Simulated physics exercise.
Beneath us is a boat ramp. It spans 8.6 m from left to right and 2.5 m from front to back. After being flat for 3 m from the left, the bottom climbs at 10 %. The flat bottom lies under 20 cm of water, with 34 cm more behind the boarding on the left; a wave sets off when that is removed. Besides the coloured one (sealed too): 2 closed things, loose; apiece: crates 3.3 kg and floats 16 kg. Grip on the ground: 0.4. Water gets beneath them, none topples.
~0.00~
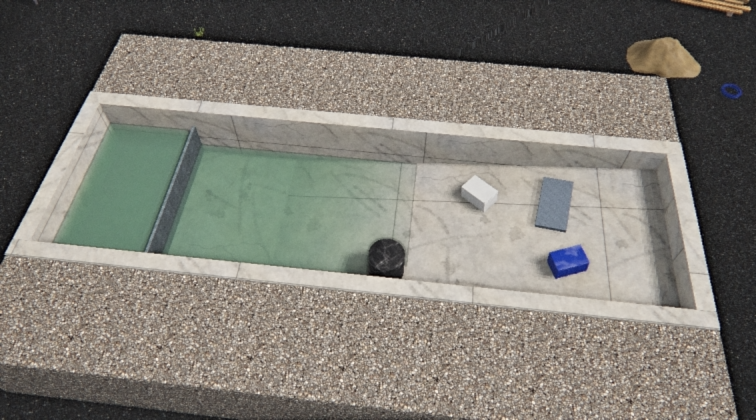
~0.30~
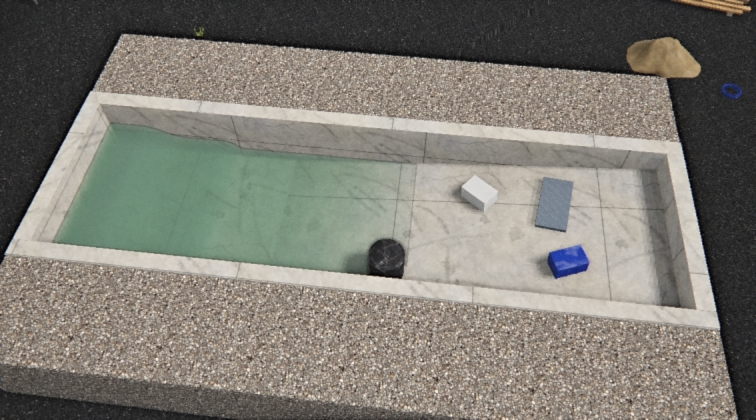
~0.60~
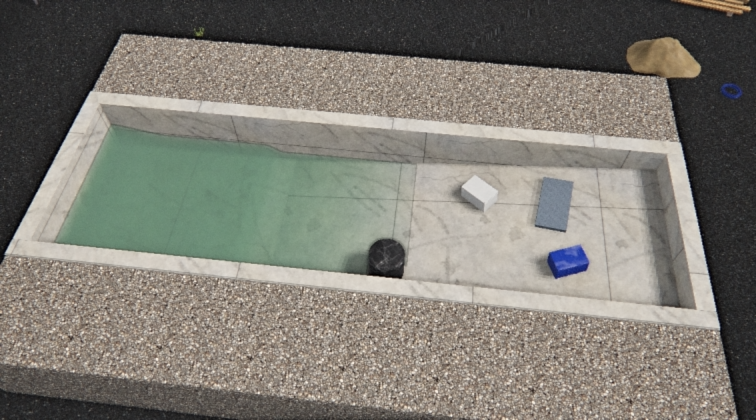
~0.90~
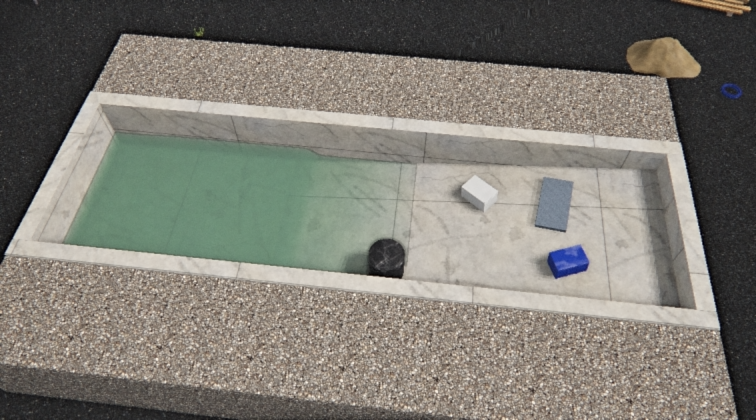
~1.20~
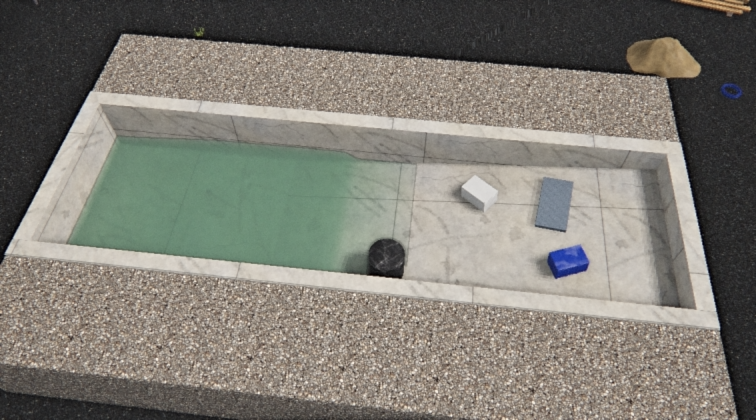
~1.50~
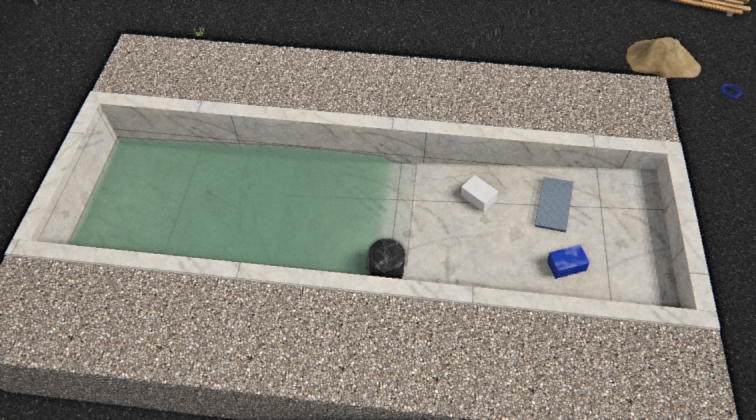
At the start, a dark board holds back deeper green water at the left end of a pale stone basin, with a white block, a blue crate and a dark round object farther right. The board disappears, and a low wave travels rightward toward the dark object, while the objects stay still.
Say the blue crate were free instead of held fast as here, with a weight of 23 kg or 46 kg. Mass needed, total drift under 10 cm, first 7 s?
Light suffices.
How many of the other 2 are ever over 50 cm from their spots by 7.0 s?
I get 2.
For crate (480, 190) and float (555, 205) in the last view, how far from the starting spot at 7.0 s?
In that order: 200 cm, 150 cm.
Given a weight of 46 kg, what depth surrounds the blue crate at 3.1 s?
Depth: Approx. 6 cm.
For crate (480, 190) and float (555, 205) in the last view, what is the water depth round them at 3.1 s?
Roughly 10 and 5 cm.
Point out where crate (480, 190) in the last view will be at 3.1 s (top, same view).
Near (539, 174).
After 2.1 s the blue crate would be 0 cm from its start with 23 kg and 0 cm from its start with 46 kg; 0 cm of water round it then.
After 3.1 s the blue crate would be 0 cm from its start with 23 kg and 0 cm from its start with 46 kg; 6 cm of water round it then.
After 4.9 s the blue crate would be 0 cm from its start with 23 kg and 0 cm from its start with 46 kg; 5 cm of water round it then.
After 7.0 s the blue crate would be 0 cm from its start with 23 kg and 0 cm from its start with 46 kg; 2 cm of water round it then.
